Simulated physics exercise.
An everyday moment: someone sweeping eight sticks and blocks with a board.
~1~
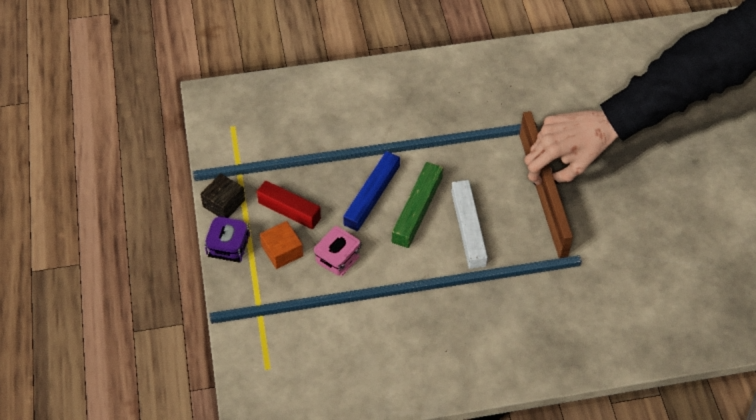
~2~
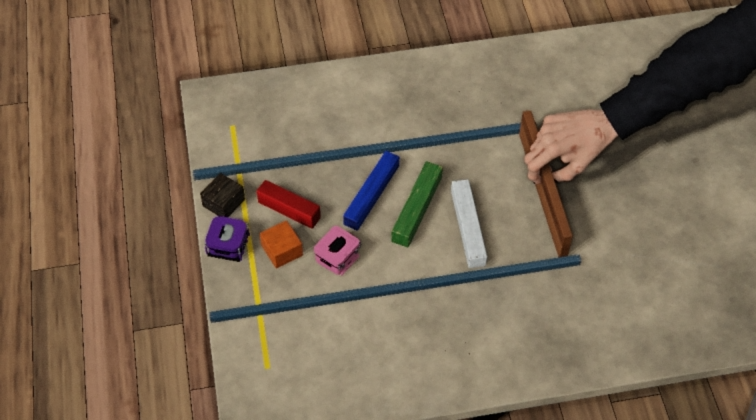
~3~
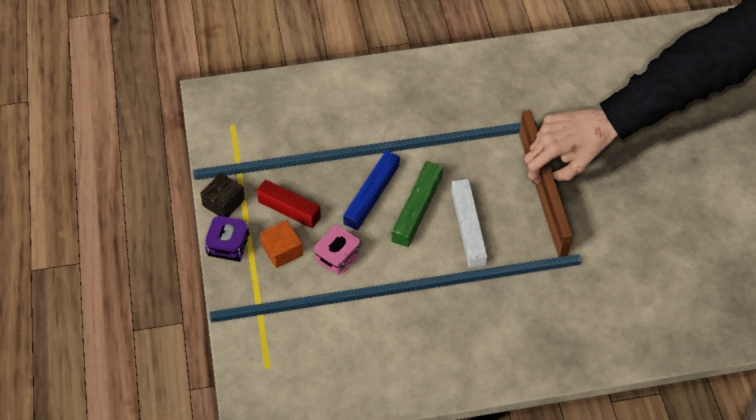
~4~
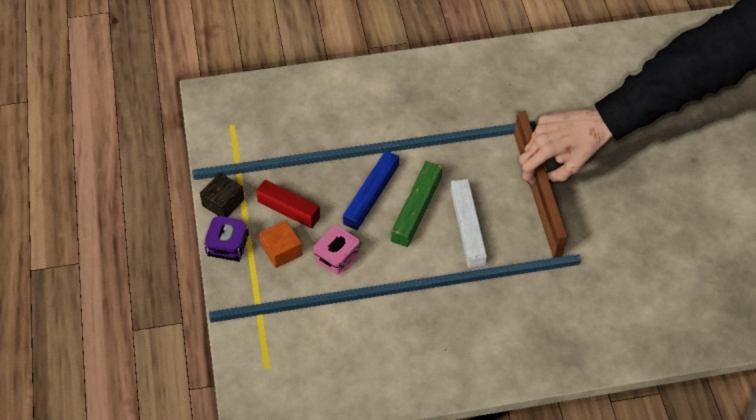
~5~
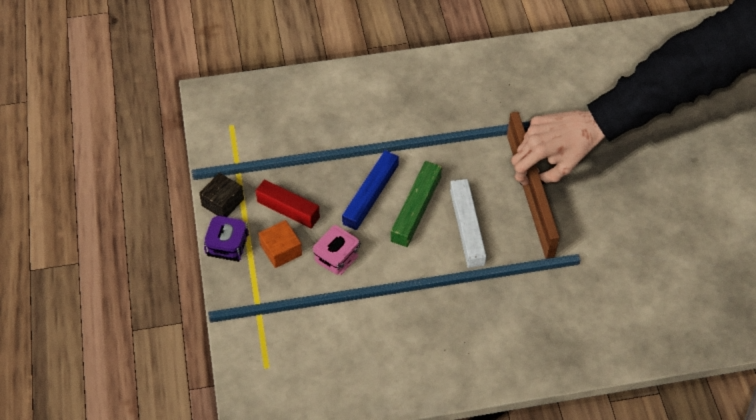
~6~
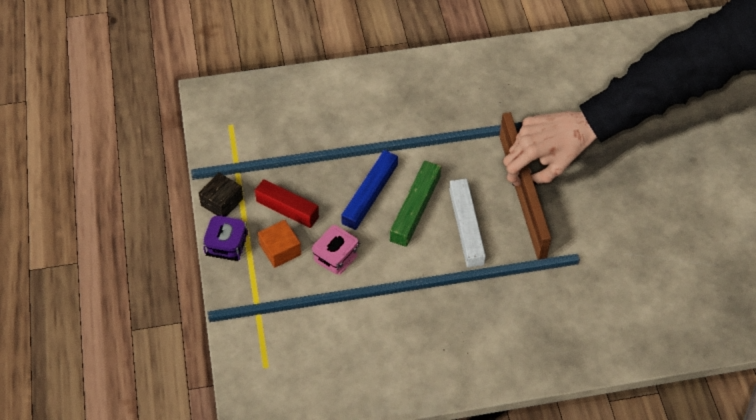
On a pale board laid over a wooden floor, eight coloured sticks and blocks lie between two blue rails, with a yellow line crossing near the left end. A hand at the right holds a brown board still at first, then slides it slightly left, while the pieces stay essentially in place.
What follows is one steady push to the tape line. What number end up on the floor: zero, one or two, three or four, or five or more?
The number that fall off is three or four.
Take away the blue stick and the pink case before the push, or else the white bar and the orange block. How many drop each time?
First 3, then 2.
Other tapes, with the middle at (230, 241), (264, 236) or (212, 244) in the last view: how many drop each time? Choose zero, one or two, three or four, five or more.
In that order: Five or more; just one or two; 5 or more.
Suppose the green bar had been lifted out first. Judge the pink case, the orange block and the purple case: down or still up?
The pink case holds on; the orange block is lost; the purple case tumbles off.
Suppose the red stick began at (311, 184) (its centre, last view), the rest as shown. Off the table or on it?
Then it falls.
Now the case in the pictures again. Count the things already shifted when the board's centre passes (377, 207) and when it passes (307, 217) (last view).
5 and 8.
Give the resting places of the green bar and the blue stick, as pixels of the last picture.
About (217, 225), and the other about (200, 212).
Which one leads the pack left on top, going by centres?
That is the blue stick.
Soon after, none off yet; purple case at rest near (226, 239); black block at rest near (221, 196); orange block at rest near (280, 244).
After that, none off yet; purple case at rest near (226, 239); black block at rest near (221, 196); orange block displaced a little near (268, 250).
In the end, the number that fall off is three or four; gone, red stick, orange block, black block and purple case.
